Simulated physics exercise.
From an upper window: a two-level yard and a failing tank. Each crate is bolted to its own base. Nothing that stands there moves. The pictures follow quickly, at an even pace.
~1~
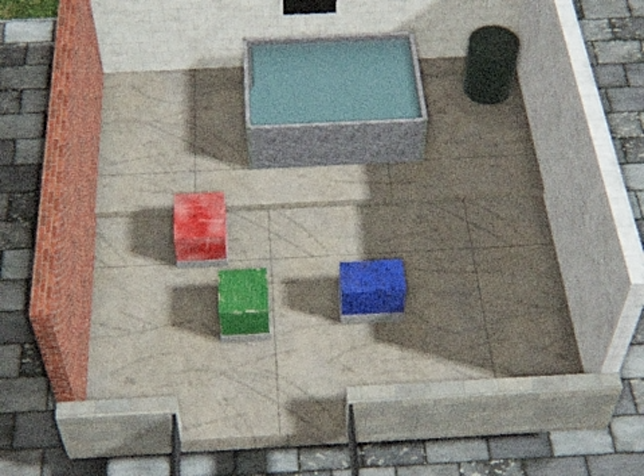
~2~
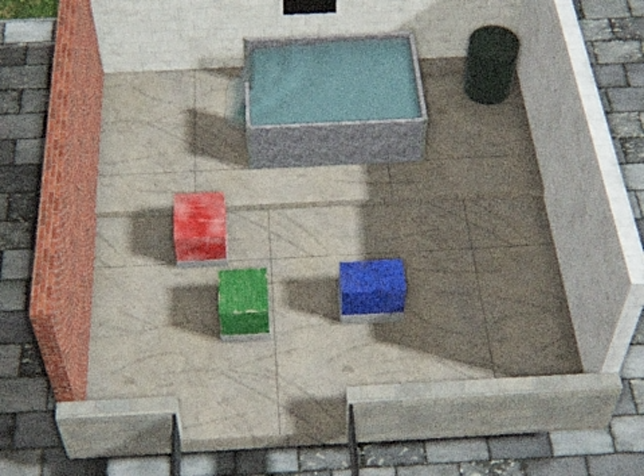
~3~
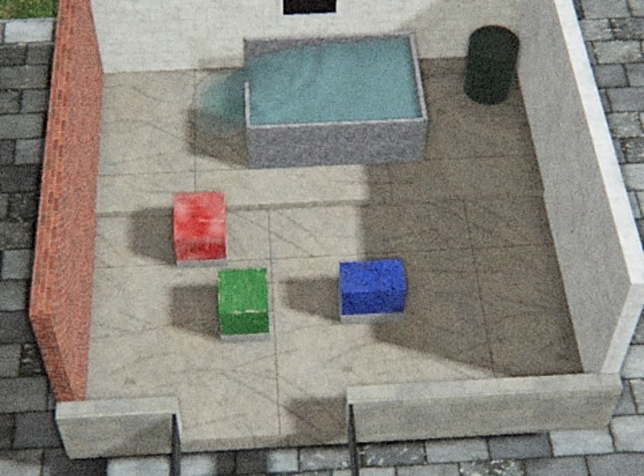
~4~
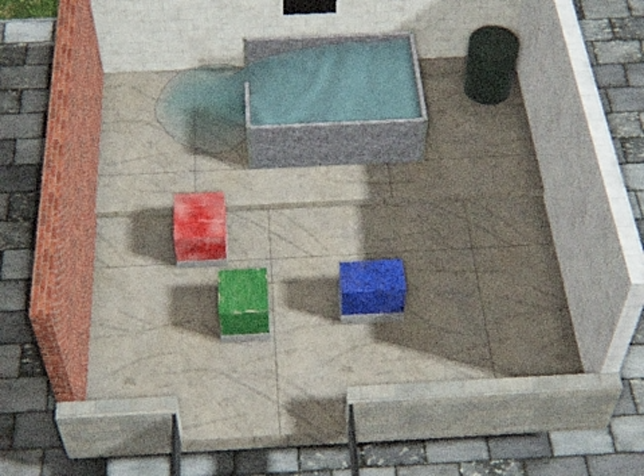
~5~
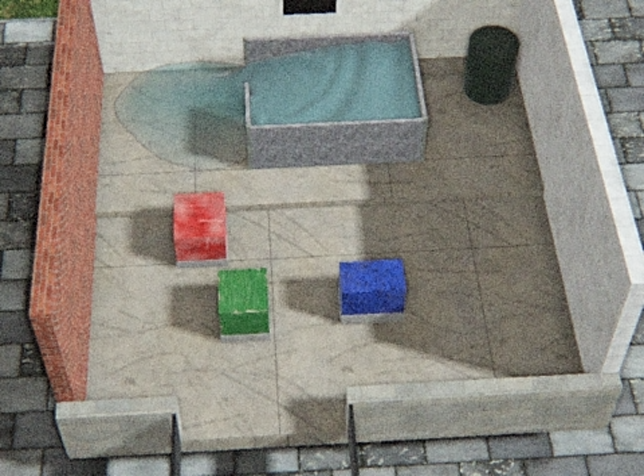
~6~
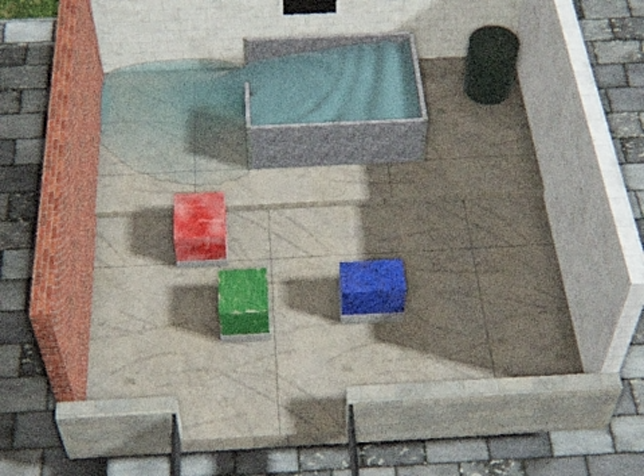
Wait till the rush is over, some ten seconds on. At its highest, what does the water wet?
One by one: The red crate is soaked; the green crate keeps dry; the blue crate keeps dry.
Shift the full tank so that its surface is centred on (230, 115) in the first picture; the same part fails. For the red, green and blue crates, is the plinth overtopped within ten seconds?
My reading: The red one is spared, the green one is spared, the blue one stays dry.
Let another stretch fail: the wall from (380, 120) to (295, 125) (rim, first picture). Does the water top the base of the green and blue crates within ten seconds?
In short: Green crate gets wet; blue crate is wetted.
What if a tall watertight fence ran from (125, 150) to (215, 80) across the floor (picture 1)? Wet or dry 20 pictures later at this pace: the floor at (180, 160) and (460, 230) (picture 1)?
As listed: Covered, clear.
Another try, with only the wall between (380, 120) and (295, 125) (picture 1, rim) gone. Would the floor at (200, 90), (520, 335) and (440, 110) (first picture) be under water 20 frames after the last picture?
One after the other: Clear, covered, not flooded.
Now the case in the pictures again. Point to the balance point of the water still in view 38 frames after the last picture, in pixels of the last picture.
Close to (245, 200).
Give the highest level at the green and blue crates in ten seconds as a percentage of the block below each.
In turn 70 and 40 per cent.
A moment on, water covers 15 % of the floor; the red crate water round its plinth, the green crate not reached, the blue crate not reached.
Next, water covers 20 % of the floor; the red crate water round its plinth, the green crate not reached, the blue crate not reached.
Then, water covers 45 % of the floor; the red crate water round its plinth, the green crate water round its plinth, the blue crate not reached.
Later, water covers 80 % of the floor; the red crate water round its plinth, the green crate water round its plinth, the blue crate water round its plinth.
In the end, water covers 90 % of the floor; the red crate was topped, the green crate stayed above the water, the blue crate stayed above the water.
